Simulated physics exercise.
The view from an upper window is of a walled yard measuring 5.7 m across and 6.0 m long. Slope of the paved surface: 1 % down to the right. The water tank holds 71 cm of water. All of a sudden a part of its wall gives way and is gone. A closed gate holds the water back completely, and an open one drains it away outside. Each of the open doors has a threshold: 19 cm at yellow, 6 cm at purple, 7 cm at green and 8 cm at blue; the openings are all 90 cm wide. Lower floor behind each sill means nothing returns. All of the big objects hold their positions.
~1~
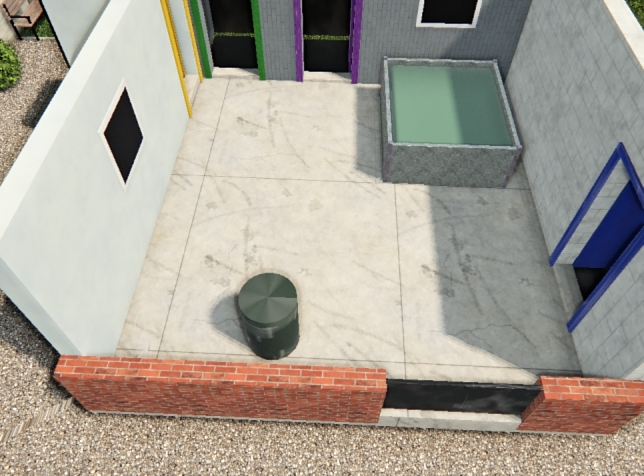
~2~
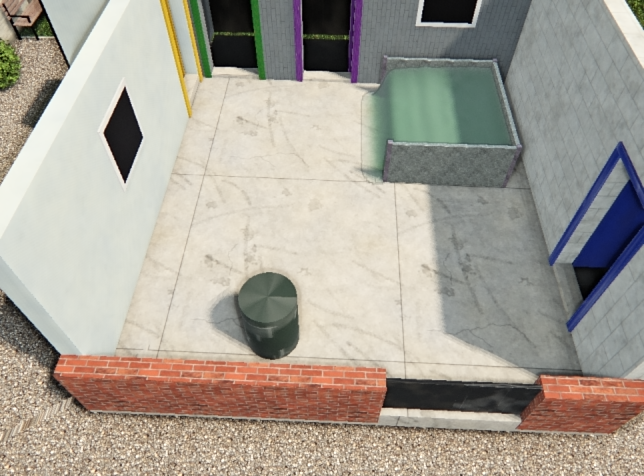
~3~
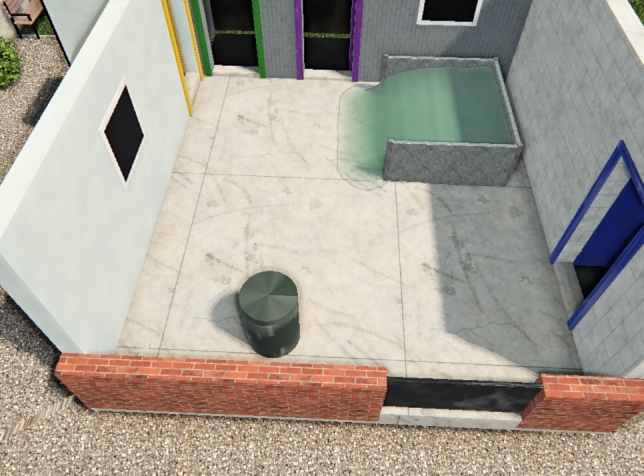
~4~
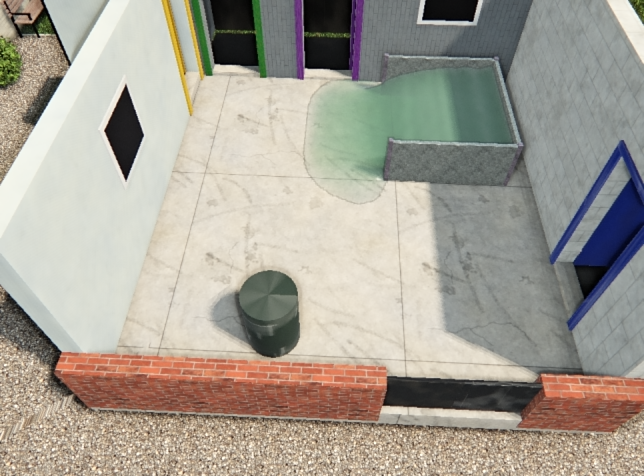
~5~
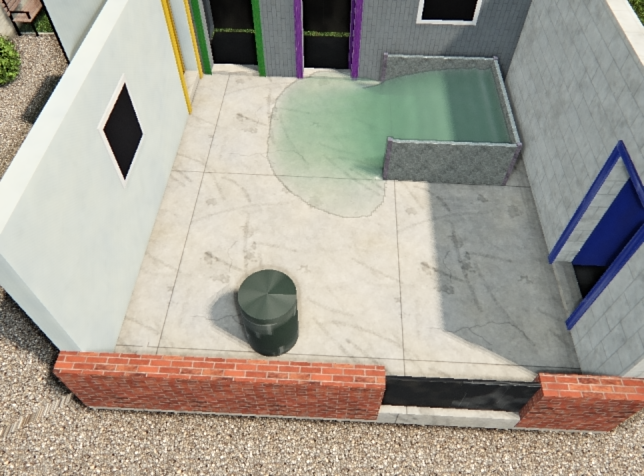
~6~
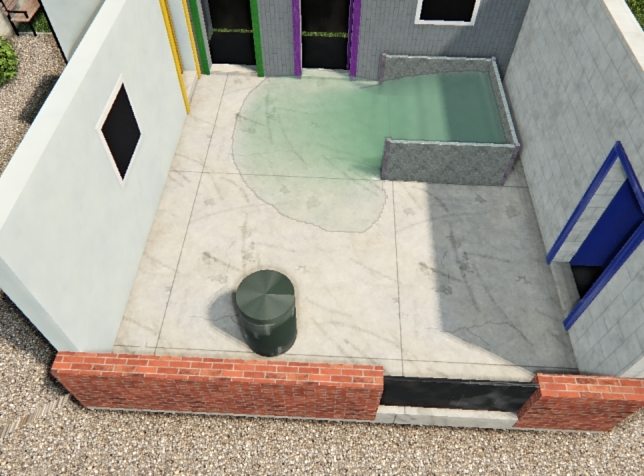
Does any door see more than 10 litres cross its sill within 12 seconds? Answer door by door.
Taking each door, the yellow door does; the purple door does; the green door does; the blue door does.
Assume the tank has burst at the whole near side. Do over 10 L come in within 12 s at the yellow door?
In that case, yellow door: Less than that.
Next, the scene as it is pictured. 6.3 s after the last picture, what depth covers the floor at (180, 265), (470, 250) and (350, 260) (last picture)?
Listed order: 12 / 2 / 8 cm.
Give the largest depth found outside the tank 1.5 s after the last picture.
Max around 40 cm.
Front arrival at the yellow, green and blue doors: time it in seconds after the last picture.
Arrival times: Yellow 0.3 seconds, green 0.2 seconds, blue 5.0 seconds.
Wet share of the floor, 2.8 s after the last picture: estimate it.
About 55 per cent.
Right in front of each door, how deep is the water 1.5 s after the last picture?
Yellow 38 cm, purple 13 cm, green 21 cm, blue 0 cm.
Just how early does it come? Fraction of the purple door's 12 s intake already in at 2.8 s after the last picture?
About 65%.
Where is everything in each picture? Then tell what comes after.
The first picture shows still water, 71 cm deep, in the water tank at (446, 104).
In the second picture, water pours out at (386, 125) and has run 1.2 m, to (378, 93); typically 9 cm deep outside, 71 cm at the water tank's back.
In the third picture, the front is at (366, 87), 1.3 m from the gap at (386, 125); 1.6 m2 of floor is under water; 71 cm left at the back of the water tank.
In the fourth picture, water pours out at (387, 126) and has run 1.7 m, to (337, 82); typically 11 cm deep outside, 68 cm at the water tank's back.
In the fifth picture, water pours out at (386, 126) and has run 2.0 m, to (290, 89); typically 9 cm deep outside, 61 cm at the water tank's back.
In the sixth picture, the front is at (255, 93), 2.5 m from the gap at (384, 126); 7.2 m2 of floor is under water; 61 cm left at the back of the water tank.
Then, 0.7 s after the last picture water covers 45 % of the floor and is deepest (38 cm) near (197, 87); yellow door 35 cm at the sill, 10 L in, purple door 16 cm at the sill, 19 L in, green door 10 cm at the sill, 0 L in, blue door not reached.
Then, 1.5 s after the last picture water covers 50 % of the floor and is deepest (40 cm) near (197, 87); yellow door 38 cm at the sill, 85 L in, purple door 13 cm at the sill, 54 L in, green door 21 cm at the sill, 26 L in, blue door not reached.
Then, 2.8 s after the last picture water covers 55 % of the floor and is deepest (28 cm) near (105, 378); yellow door 21 cm at the sill, 156 L in, purple door 10 cm at the sill, 80 L in, green door 22 cm at the sill, 151 L in, blue door not reached.
Then, 6.3 s after the last picture water covers 95 % of the floor and is deepest (20 cm) near (552, 401); yellow door 5 cm at the sill, 160 L in, purple door 8 cm at the sill, 118 L in, green door 5 cm at the sill, 221 L in, blue door 11 cm at the sill, 5 L in.
Then, 11.3 s after the last picture water covers 100 % of the floor and is deepest (19 cm) near (500, 94); yellow door 3 cm at the sill, 160 L in, purple door 8 cm at the sill, 121 L in, green door 2 cm at the sill, 222 L in, blue door 12 cm at the sill, 57 L in.
